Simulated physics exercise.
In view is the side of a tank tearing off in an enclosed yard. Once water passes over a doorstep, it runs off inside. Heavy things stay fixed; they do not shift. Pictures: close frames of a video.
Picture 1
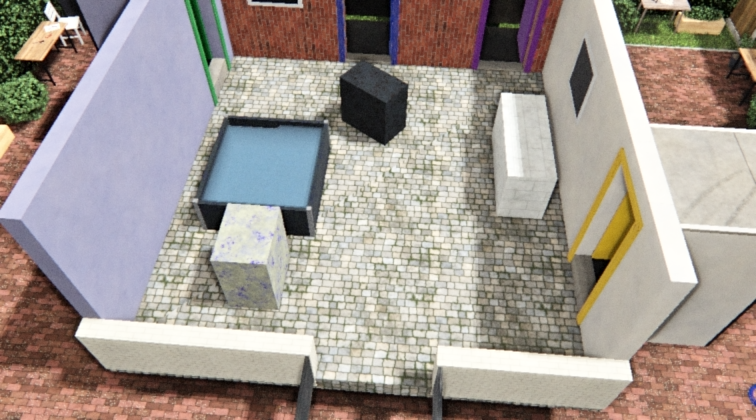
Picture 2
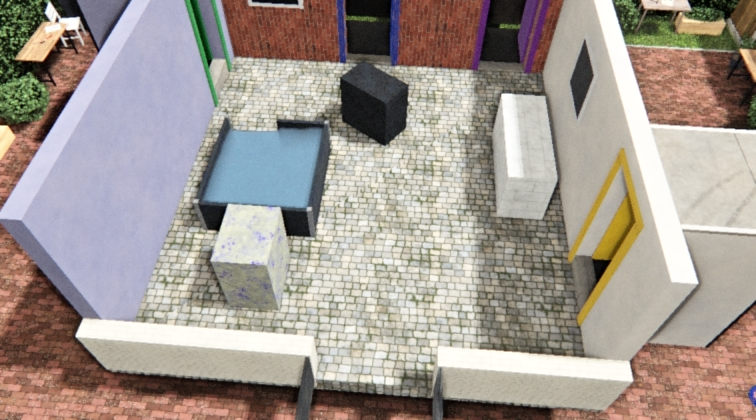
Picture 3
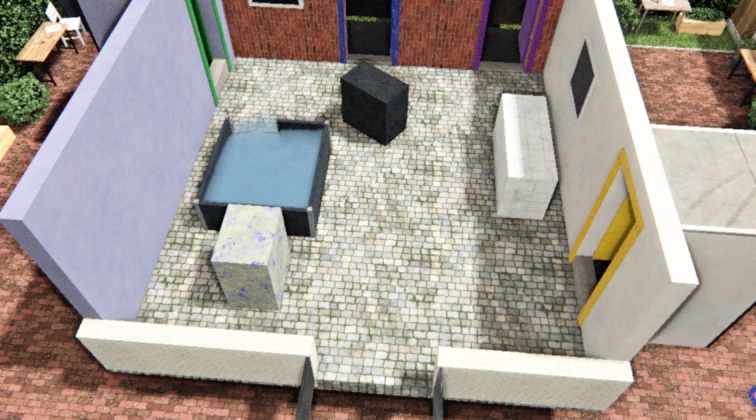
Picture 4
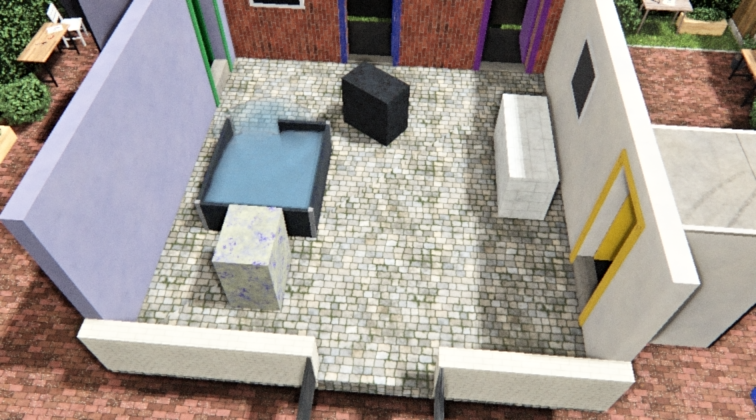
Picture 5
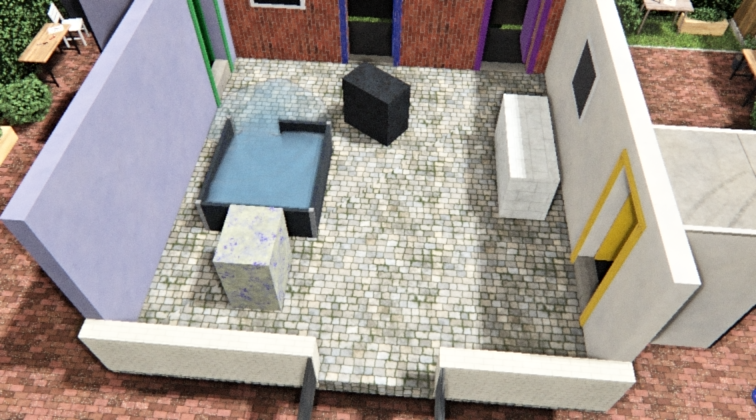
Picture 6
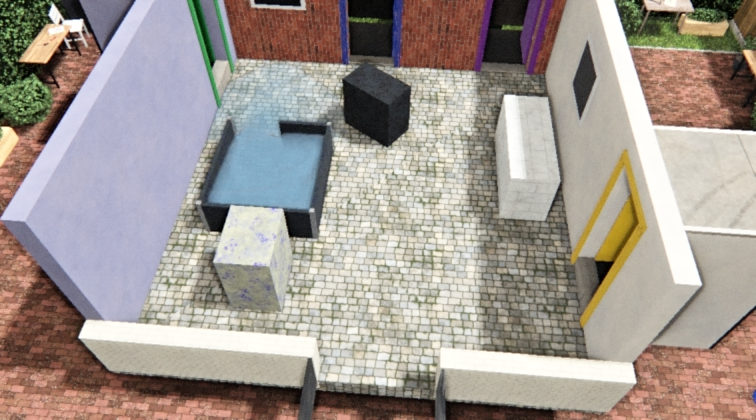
The clip shows a dark-walled tank of blue water in a paved, walled yard; its far side opens, and water pours out, spreading across the paving toward the brick wall while the nearby blocks stay still.
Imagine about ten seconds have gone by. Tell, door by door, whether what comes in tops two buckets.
Blue door: More than two buckets; purple door: More than two buckets; green door: No more than two buckets; yellow door: No more than two buckets.
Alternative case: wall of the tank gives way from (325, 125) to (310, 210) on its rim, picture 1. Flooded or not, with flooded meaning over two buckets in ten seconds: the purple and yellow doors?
As far as I can tell, purple surpasses the threshold while yellow doesn't reach the threshold.
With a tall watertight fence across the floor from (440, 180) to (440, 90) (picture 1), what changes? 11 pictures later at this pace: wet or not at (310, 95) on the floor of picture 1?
Verdict: Covered.
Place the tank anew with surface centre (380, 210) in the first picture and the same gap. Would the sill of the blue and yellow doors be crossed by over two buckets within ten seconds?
Briefly, blue ends up below while yellow ends up below.
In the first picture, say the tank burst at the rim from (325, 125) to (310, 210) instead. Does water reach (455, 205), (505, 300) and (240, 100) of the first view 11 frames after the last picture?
Log: Point 1 inundated; point 2 inundated; point 3 unreached.
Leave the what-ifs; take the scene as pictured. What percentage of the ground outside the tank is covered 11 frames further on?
It should be close to 20 %.
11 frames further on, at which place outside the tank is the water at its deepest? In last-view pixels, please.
Answer: (240, 78).
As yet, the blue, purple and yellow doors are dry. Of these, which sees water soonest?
I'd say it's the one in blue.
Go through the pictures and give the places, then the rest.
The water tank at (266, 163) is whole and still, in the first frame.
The front is at a hidden place, out from the gap on the water tank's far side, in the second frame.
Water pours out on the water tank's far side and has run to a hidden place, in the third frame.
The front is at (282, 101), out from the gap on the water tank's far side, in the fourth frame.
Water pours out on the water tank's far side and has run to (275, 81), in the fifth frame.
The front is at (274, 66), out from the gap on the water tank's far side, in the sixth frame.
A moment on, water covers 15 % of the floor; the blue door not reached, the purple door not reached, the green door wet at the sill, nothing in, the yellow door not reached.
Next, water covers 20 % of the floor; the blue door under two buckets in, the purple door not reached, the green door wet at the sill, nothing in, the yellow door not reached.
Then, water covers 30 % of the floor; the blue door over two buckets in, the purple door wet at the sill, nothing in, the green door wet at the sill, nothing in, the yellow door not reached.
Later, water covers 50 % of the floor; the blue door over two buckets in, the purple door under two buckets in, the green door wet at the sill, nothing in, the yellow door not reached.
In the end, water covers 90 % of the floor; the blue door over two buckets in, the purple door over two buckets in, the green door wet at the sill, nothing in, the yellow door wet at the sill, nothing in.
